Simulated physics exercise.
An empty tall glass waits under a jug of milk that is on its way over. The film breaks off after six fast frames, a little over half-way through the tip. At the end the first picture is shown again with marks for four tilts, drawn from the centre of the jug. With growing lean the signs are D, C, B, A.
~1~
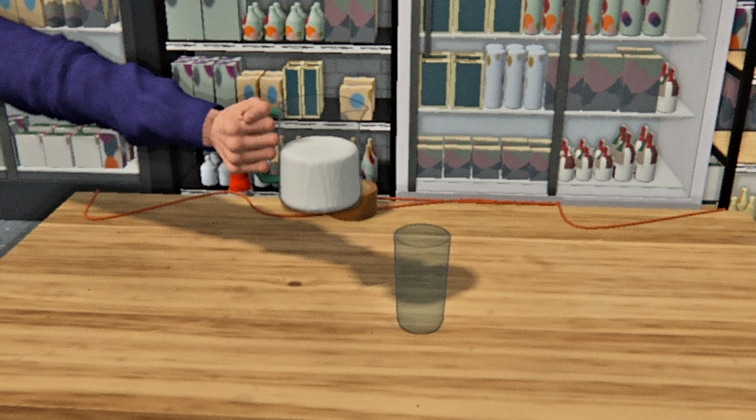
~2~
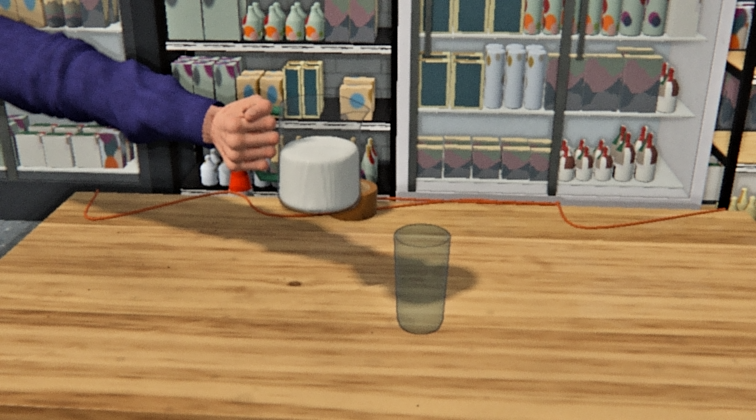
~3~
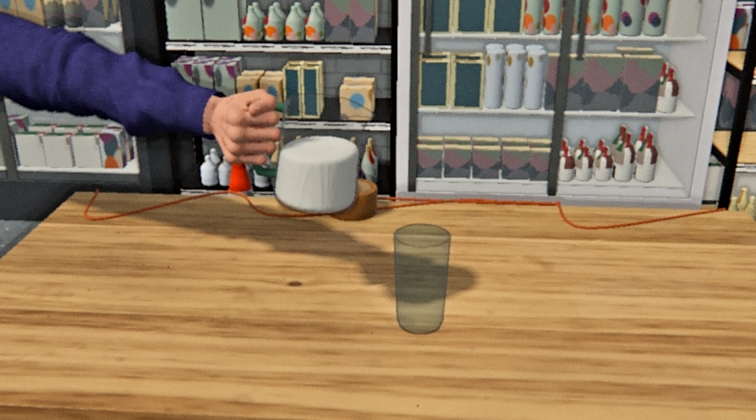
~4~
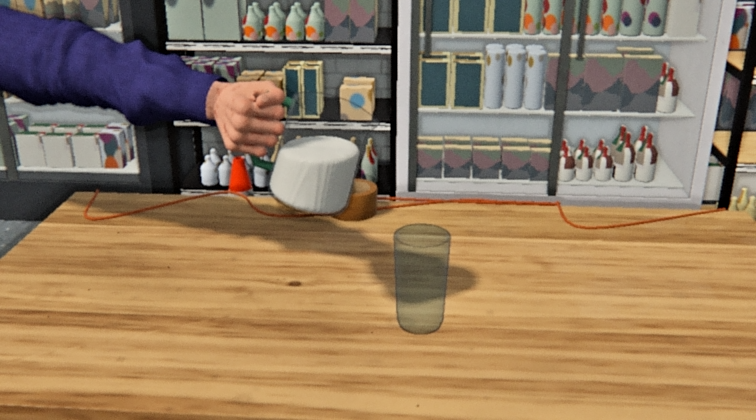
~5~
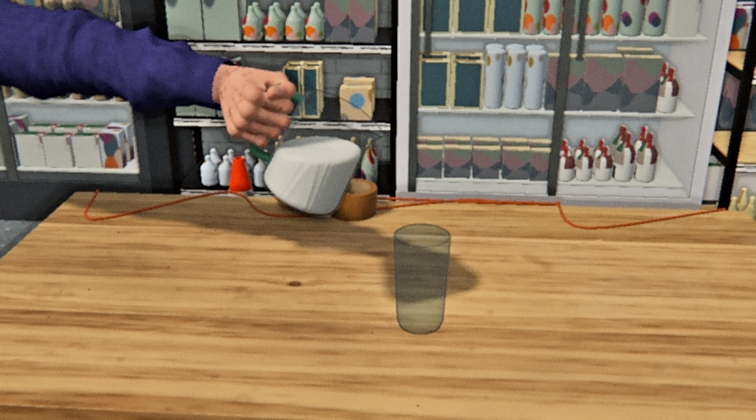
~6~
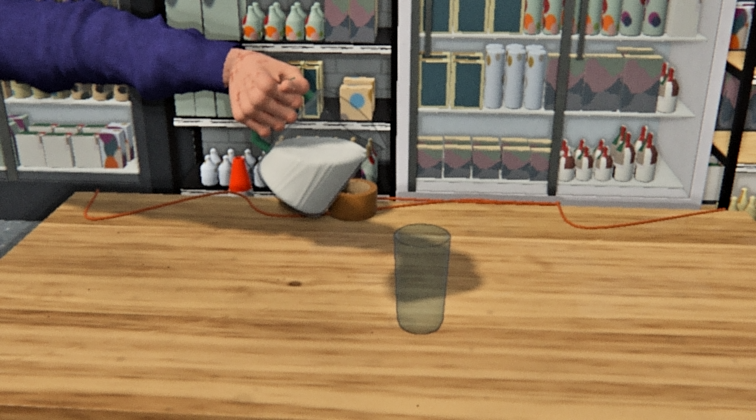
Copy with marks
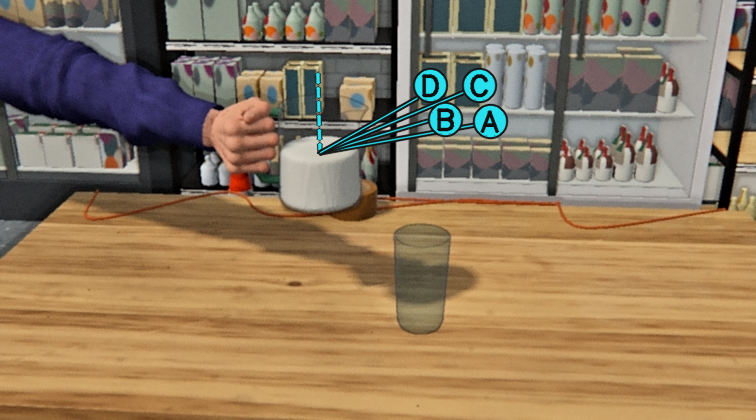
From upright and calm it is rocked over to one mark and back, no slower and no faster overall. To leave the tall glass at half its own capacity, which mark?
B.
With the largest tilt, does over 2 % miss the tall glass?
No, it does not.
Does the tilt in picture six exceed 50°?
No, it does not.
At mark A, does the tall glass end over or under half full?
Over half.
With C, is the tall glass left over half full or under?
Under.
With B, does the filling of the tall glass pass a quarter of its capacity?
Yes, it does.
In cyan, A at (473, 125); B at (427, 121); C at (464, 92); D at (417, 98).
For mark A, the tall glass ends with about 70 % of what it can hold.
For mark B, the tall glass ends with about 51 % of what it can hold.
For mark C, the tall glass ends with about 33 % of what it can hold.
For mark D, the tall glass ends with about 17 % of what it can hold.
